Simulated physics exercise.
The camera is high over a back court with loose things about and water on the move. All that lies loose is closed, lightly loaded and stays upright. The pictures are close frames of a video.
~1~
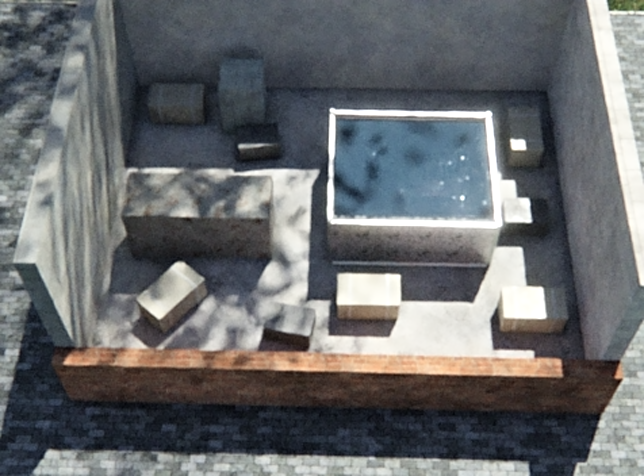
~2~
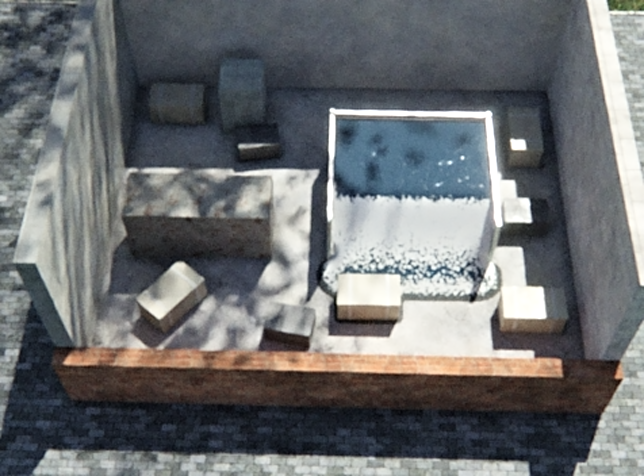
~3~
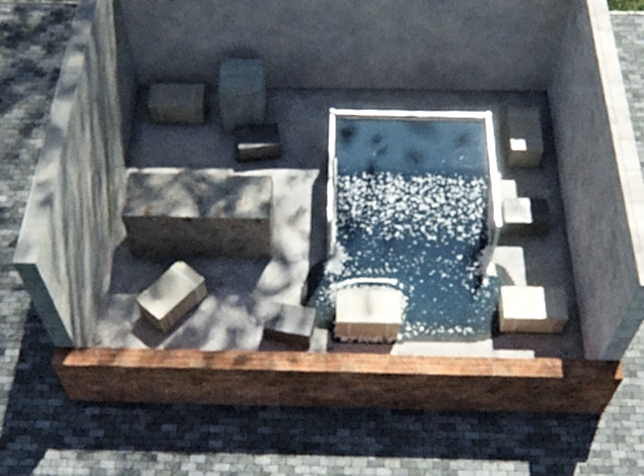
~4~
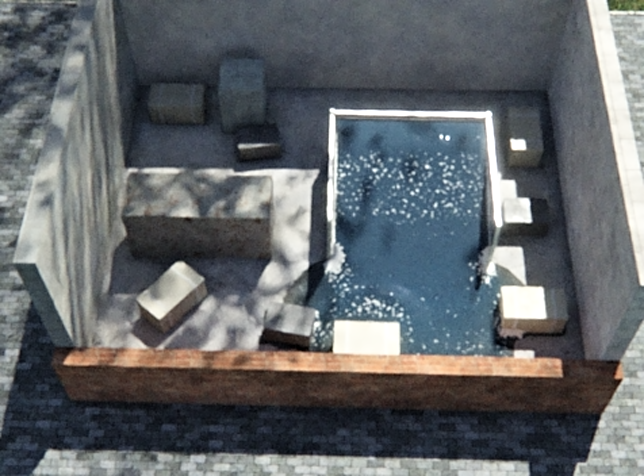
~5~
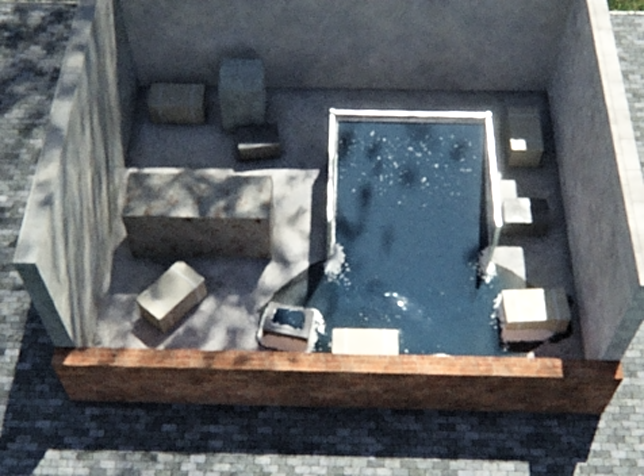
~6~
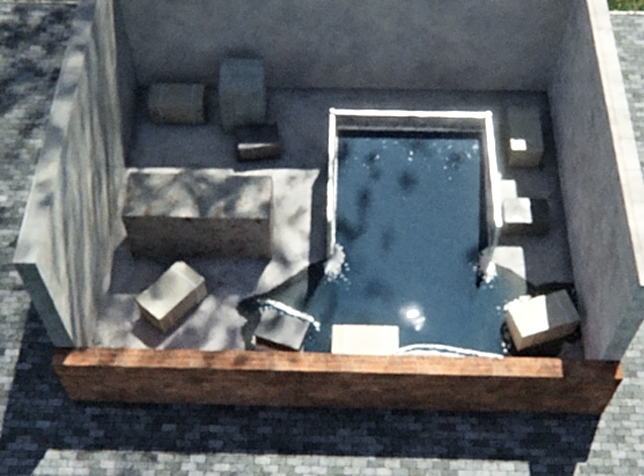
A paved back court with pale walls and a low brick wall along the near side is seen from high above by a still camera. Tan and grey boxes stand around a white-rimmed tank of dark blue water right of centre. The tank's near side opens and water pours out in white froth, pushing the pale box in front toward the brick wall, then spreads sideways, shifting a dark box and the right-hand pale one slightly.
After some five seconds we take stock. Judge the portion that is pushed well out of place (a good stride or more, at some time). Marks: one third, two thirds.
That comes to at least two thirds.
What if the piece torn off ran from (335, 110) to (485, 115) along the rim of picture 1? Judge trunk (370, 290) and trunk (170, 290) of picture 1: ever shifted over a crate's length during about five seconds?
In turn: Not that far, short of that.
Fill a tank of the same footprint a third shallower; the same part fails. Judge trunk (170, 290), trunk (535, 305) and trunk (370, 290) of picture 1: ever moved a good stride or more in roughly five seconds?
In turn: Swept aside, swept aside, moved that far.
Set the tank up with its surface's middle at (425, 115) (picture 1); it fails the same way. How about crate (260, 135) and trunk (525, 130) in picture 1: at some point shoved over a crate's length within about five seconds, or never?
One after the other: Under that, that far or more.
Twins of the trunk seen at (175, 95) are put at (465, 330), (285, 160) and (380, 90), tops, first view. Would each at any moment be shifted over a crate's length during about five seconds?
In that order: Pushed that far, under that, pushed that far.
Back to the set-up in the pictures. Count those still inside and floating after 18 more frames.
6 of them.
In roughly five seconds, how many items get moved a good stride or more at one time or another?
That makes 6.
A moment on, 3 of 8 are well off their spots; 1 afloat.
Next, 4 of 8 are well off their spots; 4 afloat.
Later, 6 of 8 are well off their spots; 6 afloat.
In the end, 6 of 8 are well off their spots, and 6 have been at some point; 6 afloat.
